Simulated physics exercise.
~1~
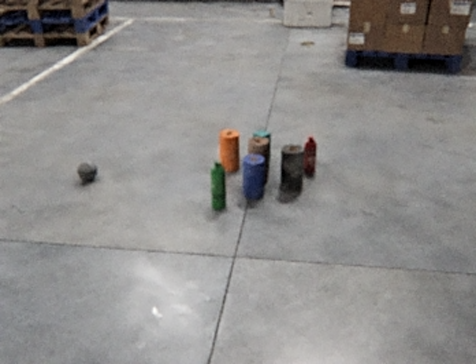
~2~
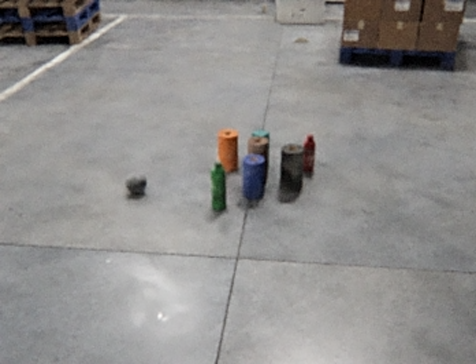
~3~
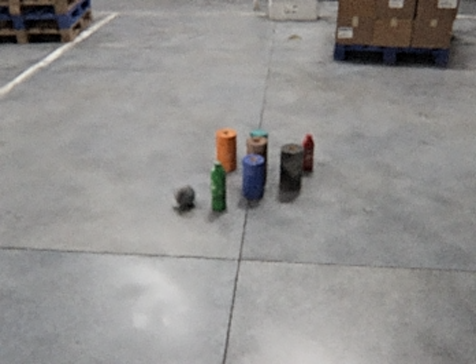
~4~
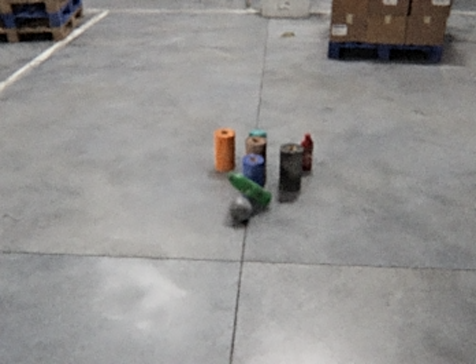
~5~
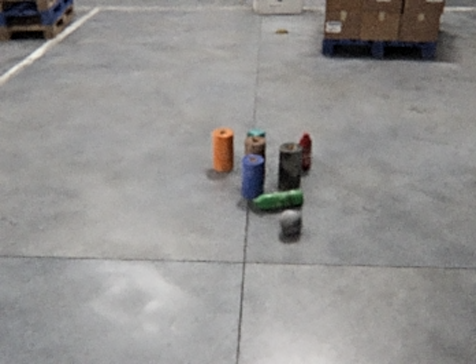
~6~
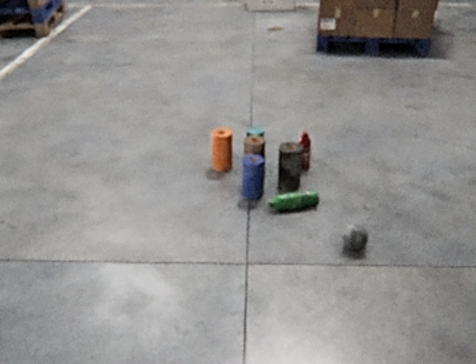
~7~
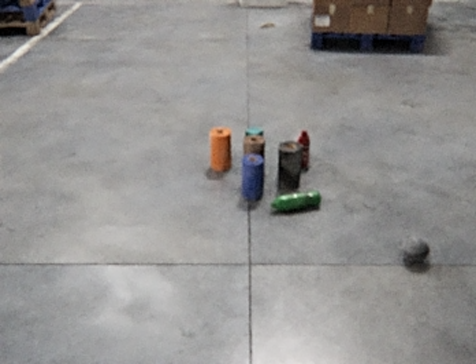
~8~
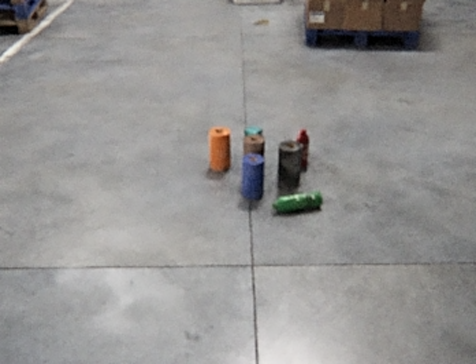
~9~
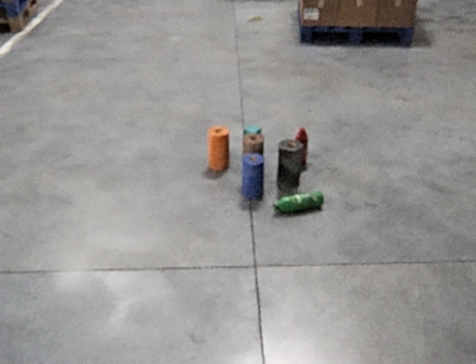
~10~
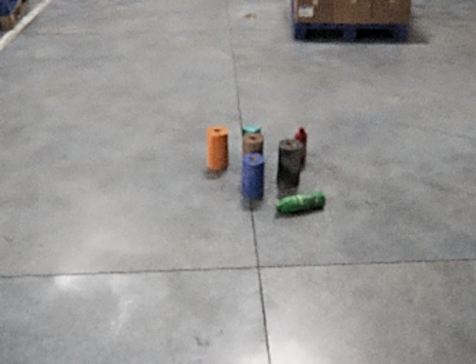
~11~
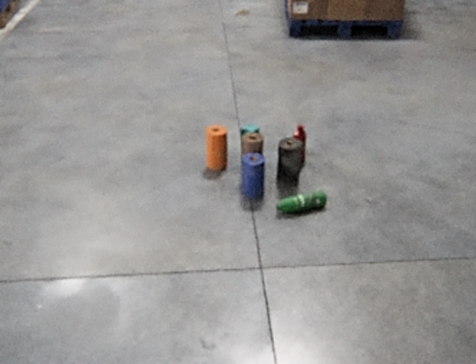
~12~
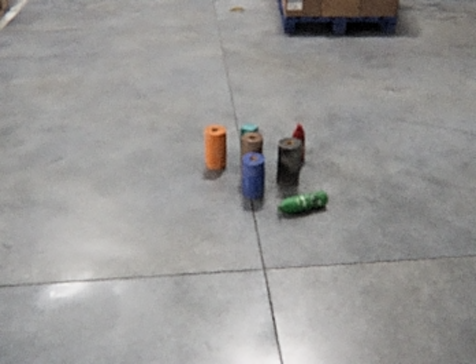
A grey ball rolls right, knocks over the green bottle and leaves the other objects standing.
